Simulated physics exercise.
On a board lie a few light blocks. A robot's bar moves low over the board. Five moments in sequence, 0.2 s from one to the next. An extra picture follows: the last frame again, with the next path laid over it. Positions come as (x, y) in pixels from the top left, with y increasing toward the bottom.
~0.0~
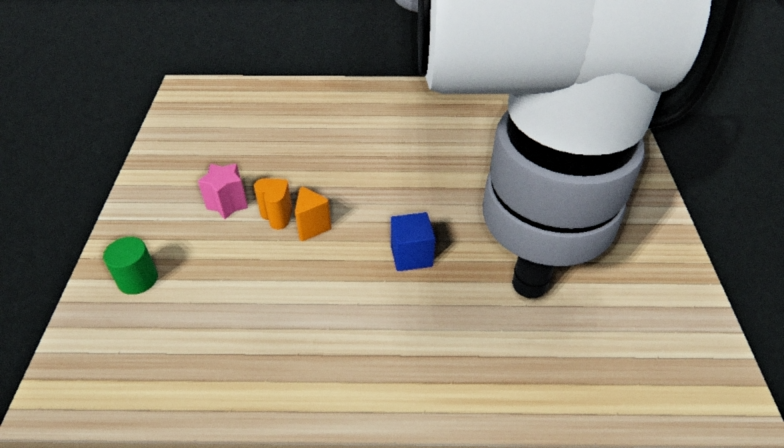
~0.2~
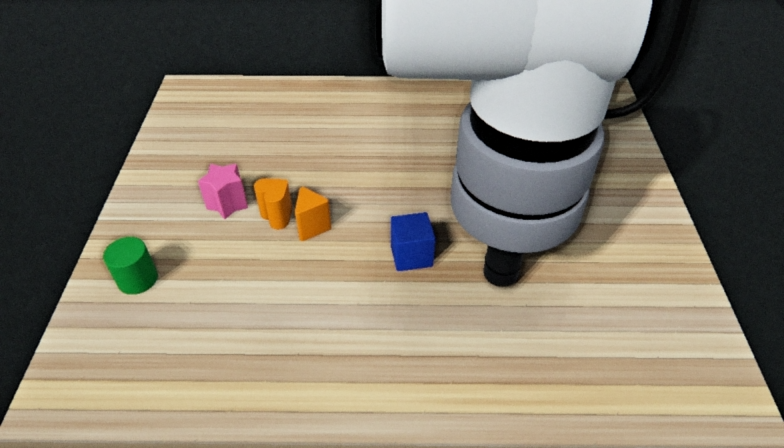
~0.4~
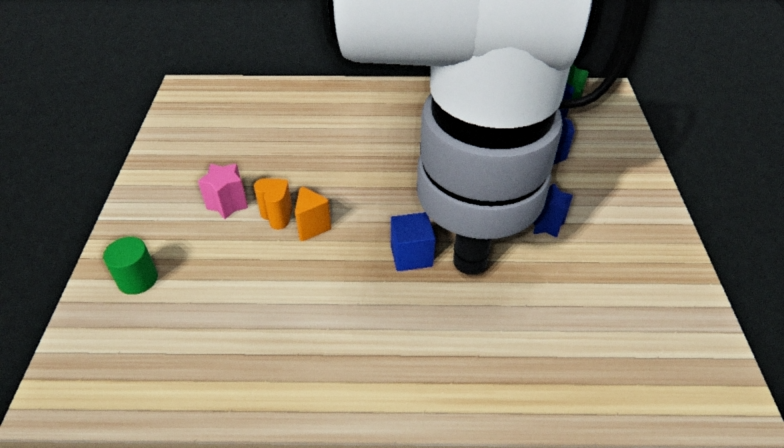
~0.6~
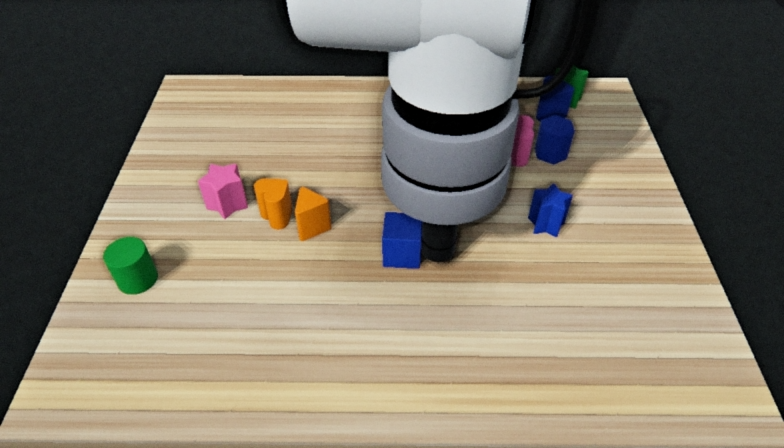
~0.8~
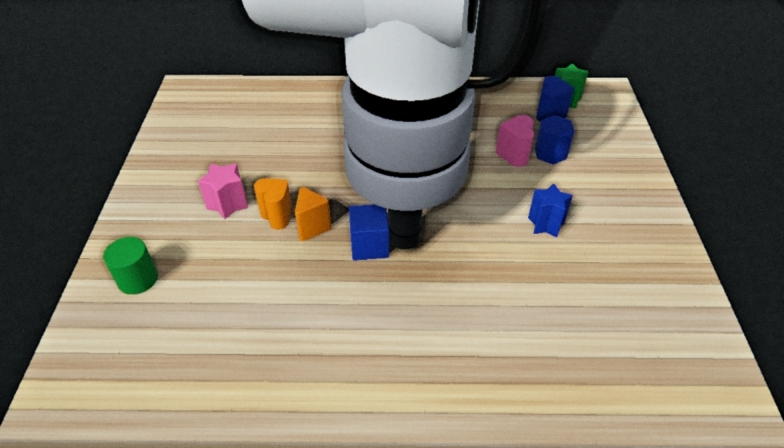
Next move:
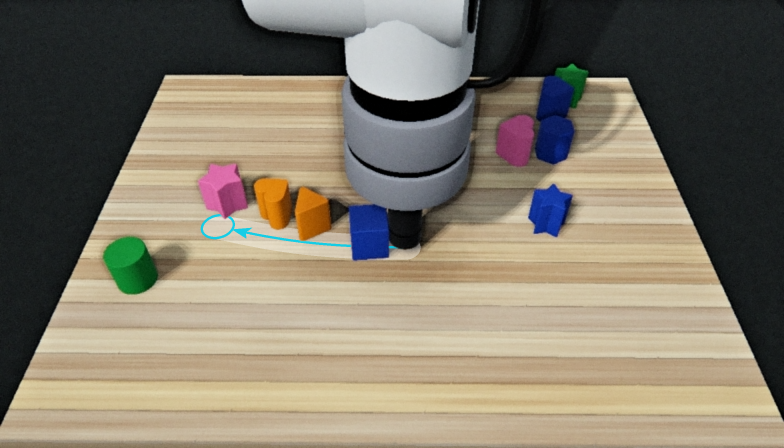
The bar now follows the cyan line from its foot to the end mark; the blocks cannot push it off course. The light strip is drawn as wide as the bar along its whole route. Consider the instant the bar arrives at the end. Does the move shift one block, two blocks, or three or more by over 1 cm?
The result: Three blocks or more.
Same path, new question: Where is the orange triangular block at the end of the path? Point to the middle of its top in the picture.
That would be at about pixel (268, 162).
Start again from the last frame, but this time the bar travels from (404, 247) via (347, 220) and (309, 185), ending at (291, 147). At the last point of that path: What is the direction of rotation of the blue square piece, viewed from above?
My answer: Anticlockwise.
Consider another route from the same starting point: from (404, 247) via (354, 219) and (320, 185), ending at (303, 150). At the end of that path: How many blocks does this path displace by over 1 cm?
I reckon the push displaces only one of the blocks by more than 1 cm.
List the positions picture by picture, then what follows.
Bar's lower end (529, 286); pink star (221, 175); orange heart (272, 188); orange triangular block (309, 199); blue square piece (413, 227), in the first frame.
Bar (500, 275); blocks still, in the second frame.
Bar (470, 263); blocks still, in the third frame.
Bar (438, 251); blue square piece (403, 225), in the fourth frame.
Bar (405, 239); pink star (221, 175); orange heart (272, 188); orange triangular block (309, 199); blue square piece (369, 217), in the fifth frame.
Drawn move, from (404, 247) via (340, 245) and (277, 238), ending at (218, 226).
On the path given first. One third of the way, bar (338, 237); orange heart (262, 186), turned 25° anticlockwise; orange triangular block (288, 187), turned 15° anticlockwise; blue square piece (305, 204), turned 50° clockwise.
Two thirds of the way, bar (274, 229); pink star (202, 164), turned 40° anticlockwise; orange heart (233, 169), turned 20° anticlockwise; orange triangular block (267, 166), turned 20° clockwise; blue square piece (265, 186), turned 80° clockwise.
At the end, bar (215, 218); pink star (199, 163), turned 45° anticlockwise; orange heart (232, 164), turned 35° anticlockwise; orange triangular block (268, 162), turned 40° clockwise; blue square piece (260, 181), turned 105° clockwise.
